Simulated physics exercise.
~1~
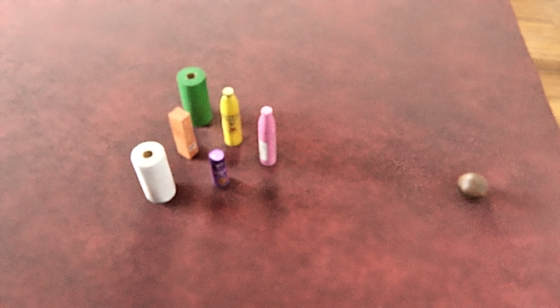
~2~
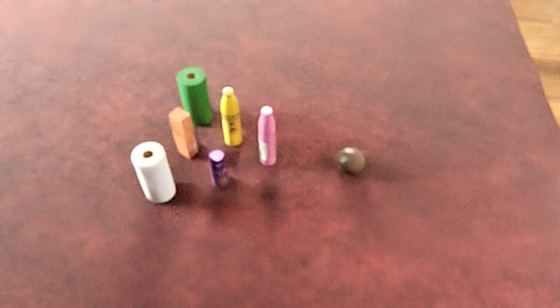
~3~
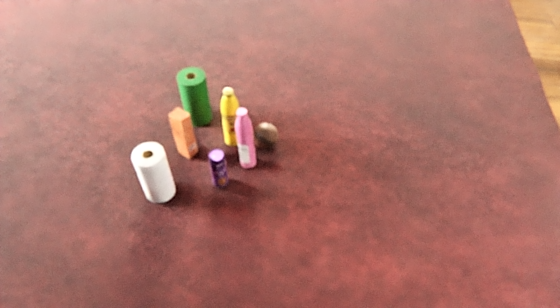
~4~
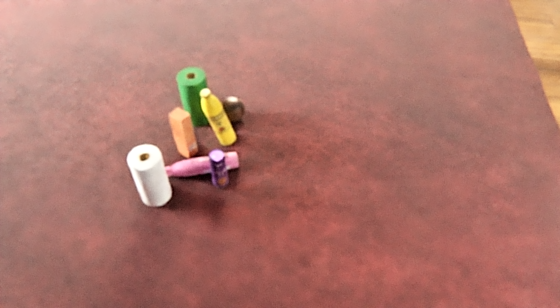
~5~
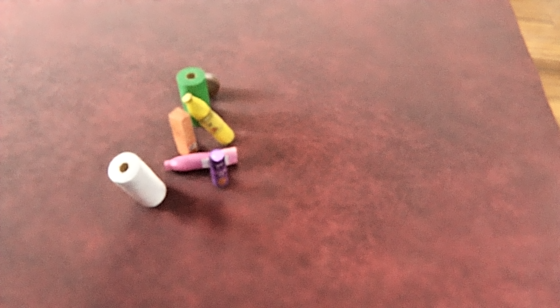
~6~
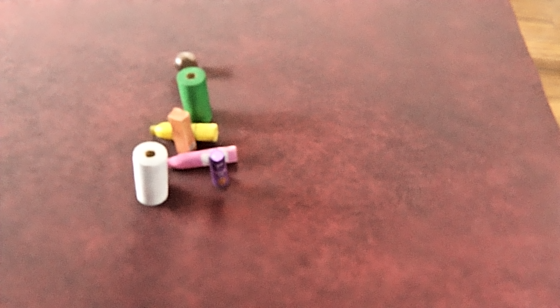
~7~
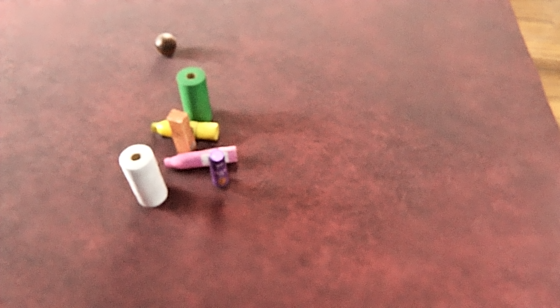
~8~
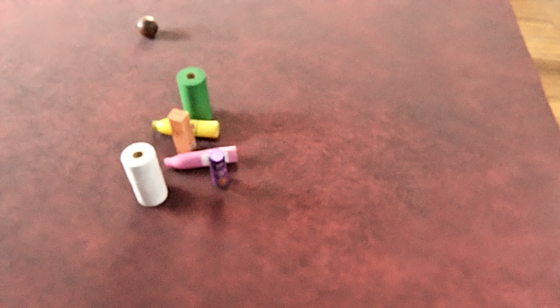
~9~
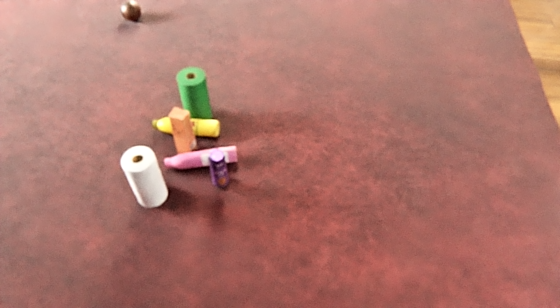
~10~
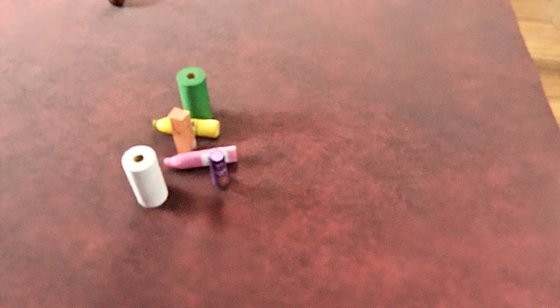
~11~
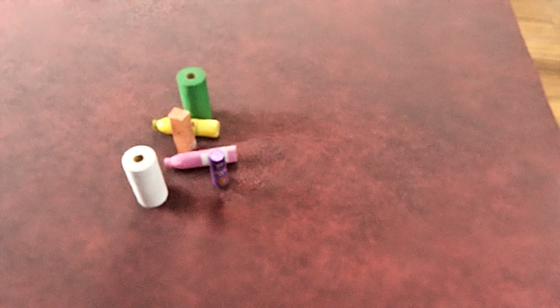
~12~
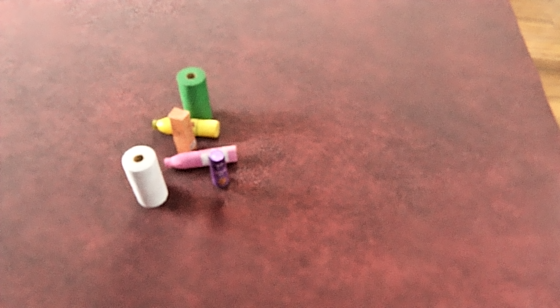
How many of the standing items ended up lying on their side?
Two of them ended up on their side, the pink bottle and the yellow bottle.
